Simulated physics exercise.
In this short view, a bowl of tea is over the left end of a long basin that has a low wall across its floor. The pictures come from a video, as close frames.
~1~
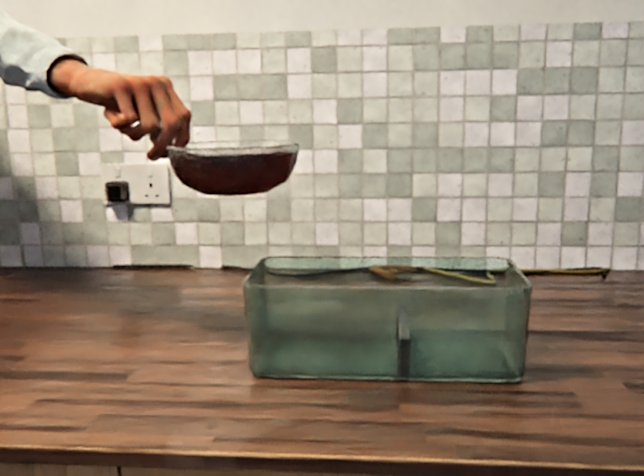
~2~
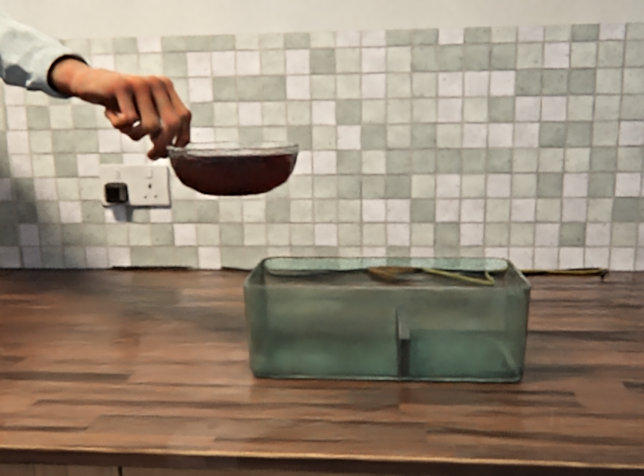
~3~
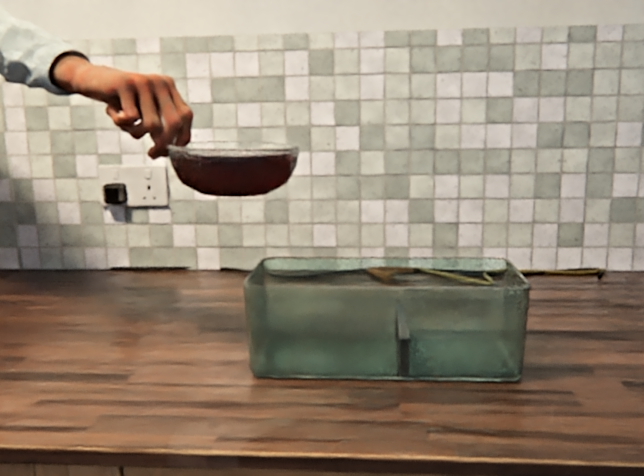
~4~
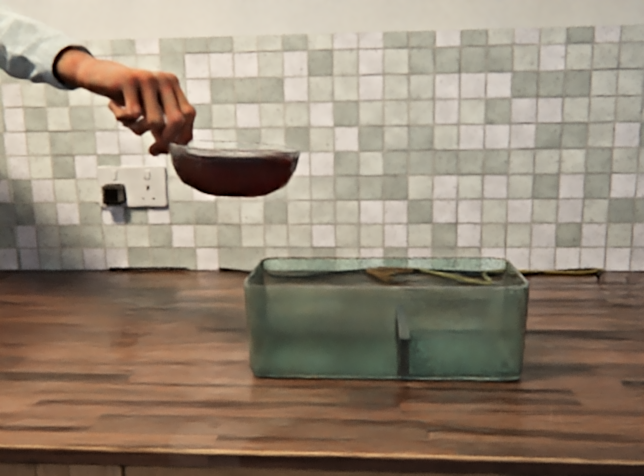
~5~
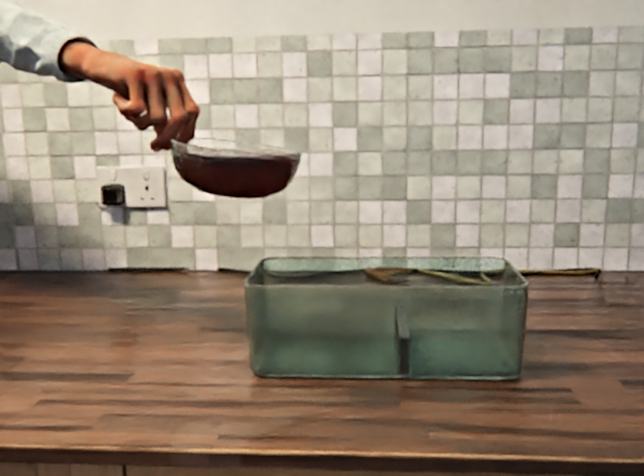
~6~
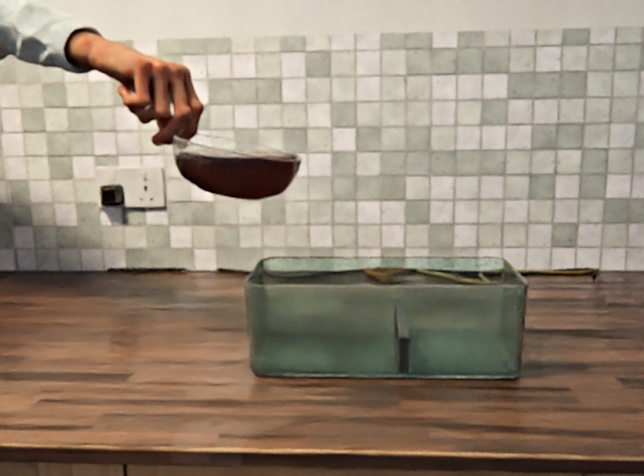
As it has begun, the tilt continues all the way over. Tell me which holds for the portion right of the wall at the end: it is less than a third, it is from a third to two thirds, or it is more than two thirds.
Lowest of three bands.
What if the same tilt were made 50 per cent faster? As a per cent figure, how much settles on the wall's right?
Something like 10 percent.
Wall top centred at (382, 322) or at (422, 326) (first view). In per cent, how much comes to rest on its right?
Note: Roughly 5 % in case one, 10 % in case two.
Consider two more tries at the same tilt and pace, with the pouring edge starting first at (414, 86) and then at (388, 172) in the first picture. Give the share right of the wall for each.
90 and 80 in a hundred.
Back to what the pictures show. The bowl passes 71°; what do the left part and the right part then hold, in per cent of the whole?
About 45 per cent on the left and 0 on the right.
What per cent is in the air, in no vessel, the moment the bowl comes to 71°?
Something like 35 per cent of it.
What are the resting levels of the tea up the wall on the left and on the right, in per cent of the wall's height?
Left part: 50 per cent, right part: 0 per cent.
A moment on, the bowl is tipped part way and 21 per cent is still to pour, 45 is left of the wall and 1 right of it.
Next, the bowl is tipped right over and 0 per cent is still to pour, 93 is left of the wall and 5 right of it.
Then the bowl is tipped right over and 0 per cent is still to pour, 94 is left of the wall and 6 right of it.
Later the bowl is tipped right over and 0 per cent is still to pour, 94 is left of the wall and 6 right of it.
In the end 94 per cent lies left of the wall, 6 right of it and 1 outside.
